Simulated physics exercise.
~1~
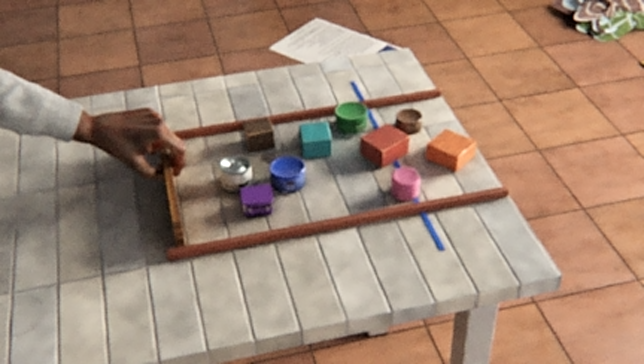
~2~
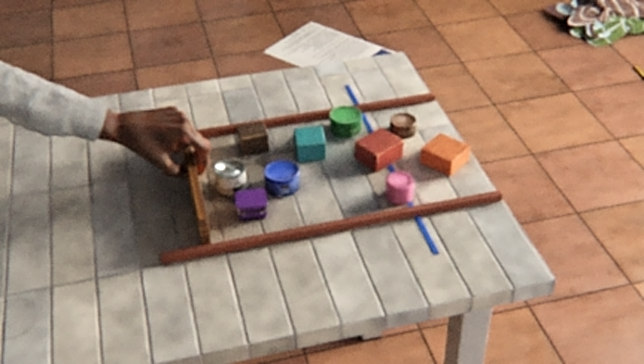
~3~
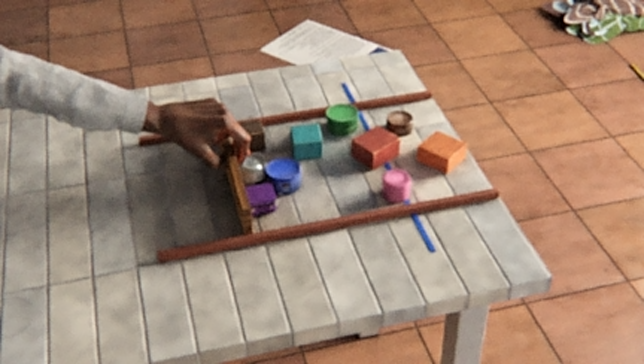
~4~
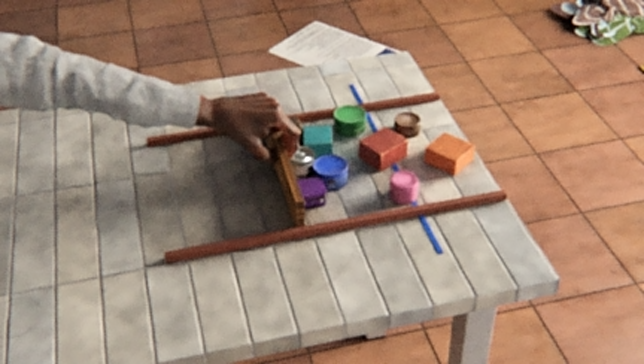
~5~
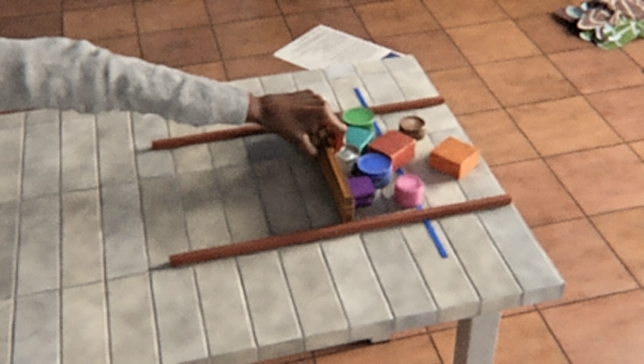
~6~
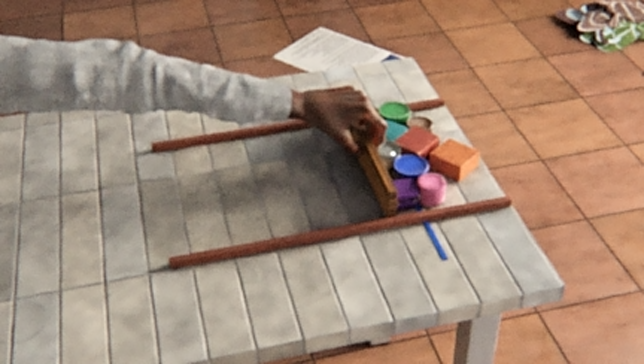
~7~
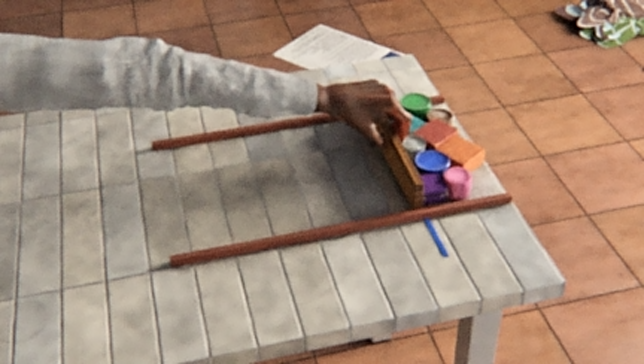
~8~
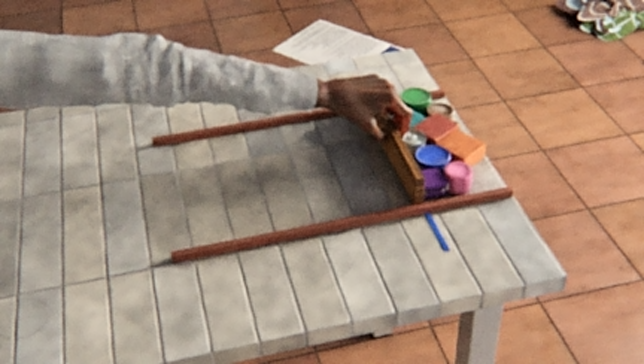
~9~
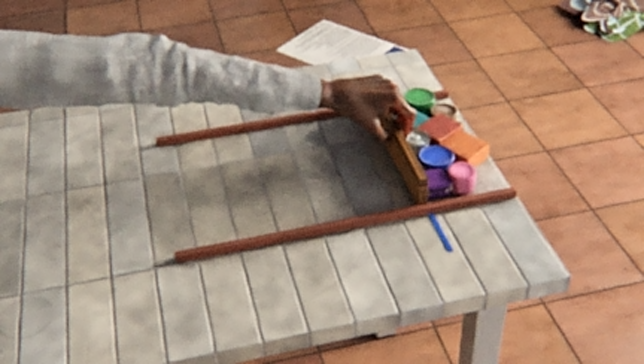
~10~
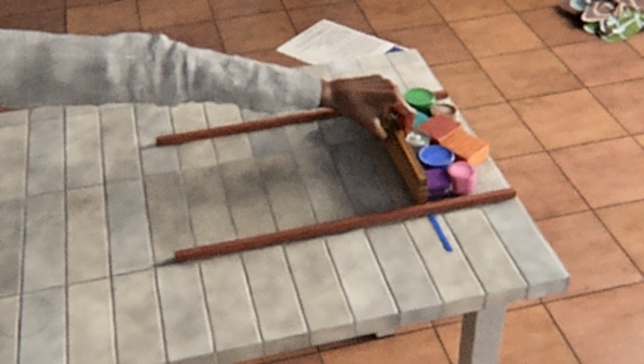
A hand slid an upright wooden board to the right between two rails on a table, gathering small colourful blocks and tubs and pushing them past a blue tape mark, then stopped with them bunched near the table's edge, none fallen.
